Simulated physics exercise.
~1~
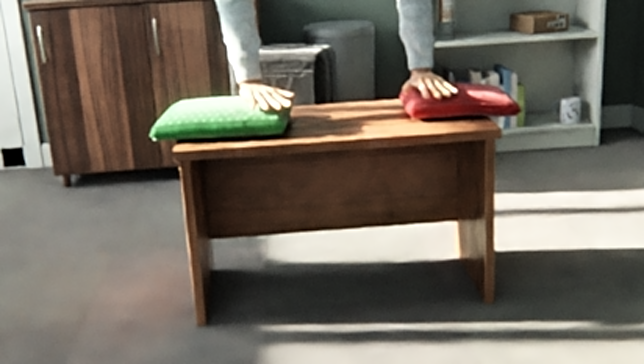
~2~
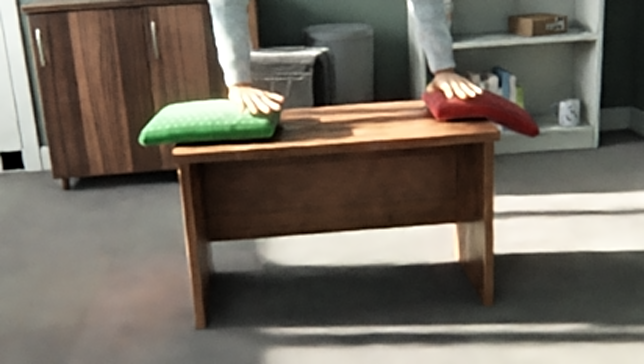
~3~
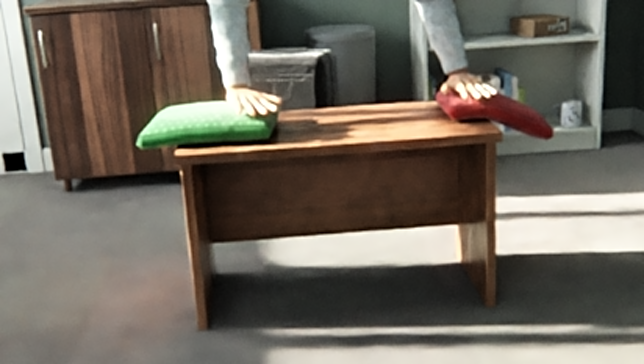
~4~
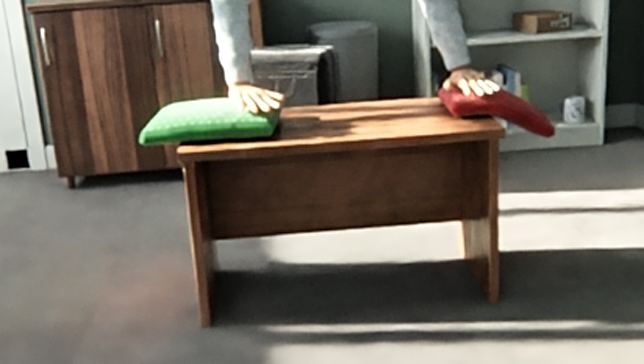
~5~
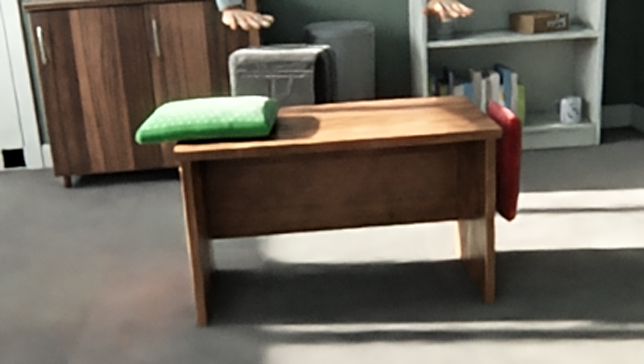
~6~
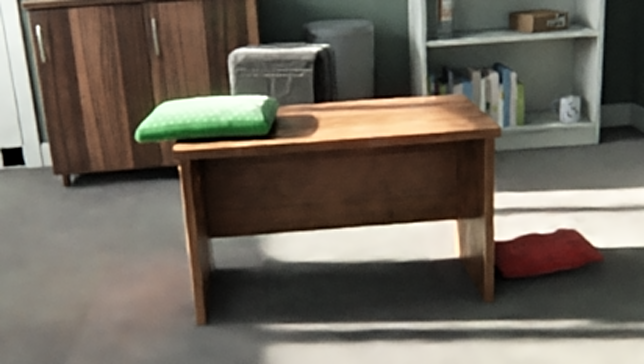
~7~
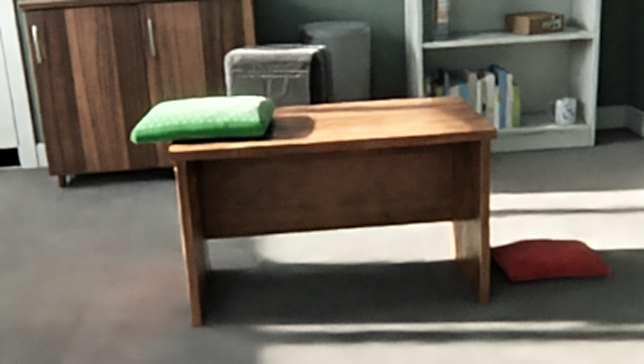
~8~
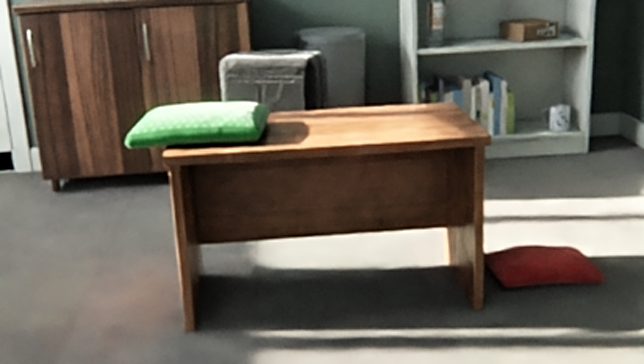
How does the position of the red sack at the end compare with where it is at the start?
At the start the red sack lies on the right part of the tabletop under a hand. At the end it lies on the floor just to the right of the table.
